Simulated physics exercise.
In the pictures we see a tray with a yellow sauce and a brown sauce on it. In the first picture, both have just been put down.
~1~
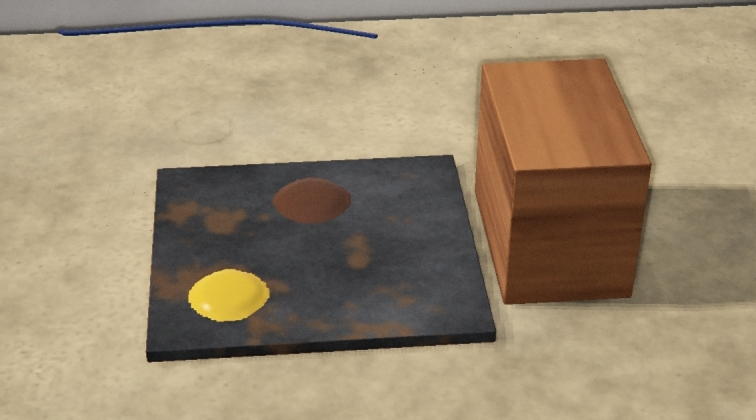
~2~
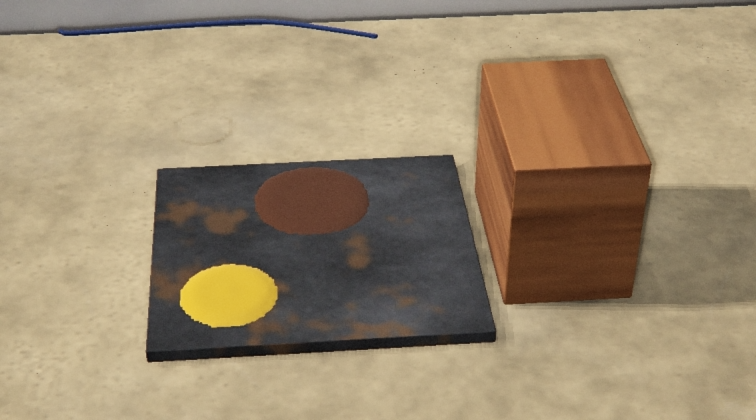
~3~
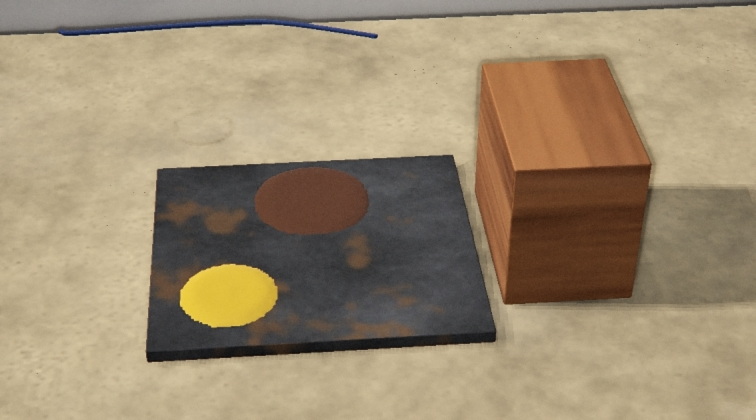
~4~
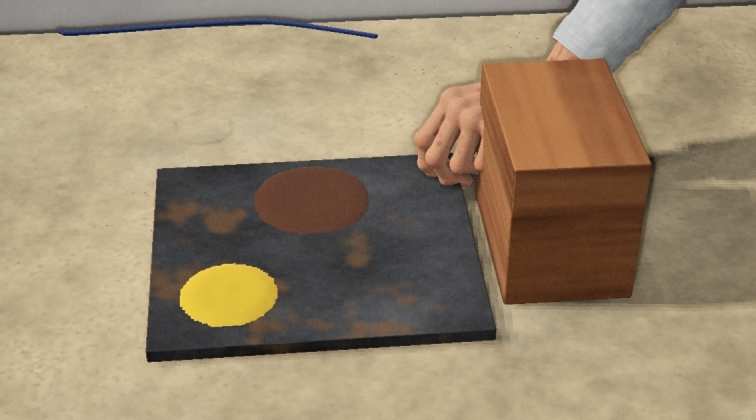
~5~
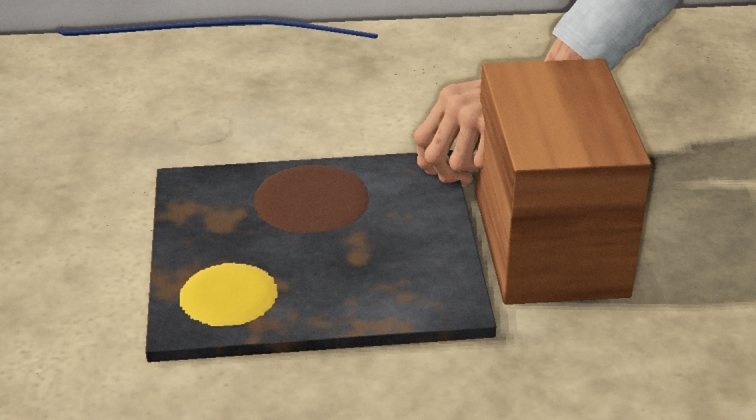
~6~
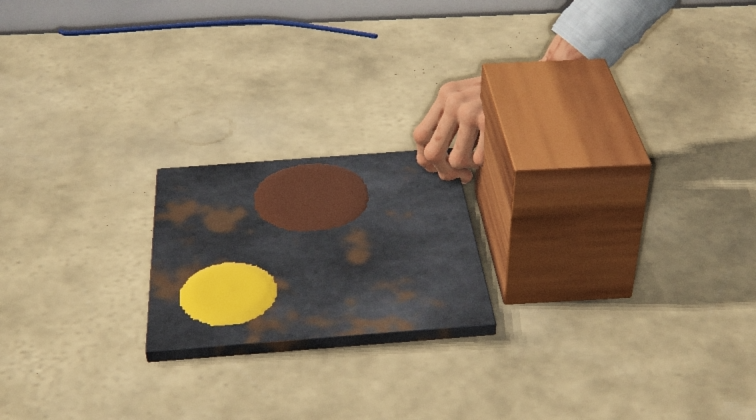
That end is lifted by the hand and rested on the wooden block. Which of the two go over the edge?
What you'd see is the yellow sauce that goes over and the brown sauce that goes over.
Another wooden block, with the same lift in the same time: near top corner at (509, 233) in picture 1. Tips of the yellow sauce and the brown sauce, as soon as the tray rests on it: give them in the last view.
The first one ends near (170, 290) and the second near (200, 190).
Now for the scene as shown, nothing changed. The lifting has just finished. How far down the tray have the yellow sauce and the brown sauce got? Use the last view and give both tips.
(142, 299); (152, 205).
Soon after, slope about 33°; the yellow sauce is dripping off the low end; the brown sauce has crept down a long way.
Later, the yellow sauce is dripping off the low end; the brown sauce is dripping off the low end.
In the end, slope about 33°; the yellow sauce is dripping off the low end; the brown sauce is dripping off the low end.
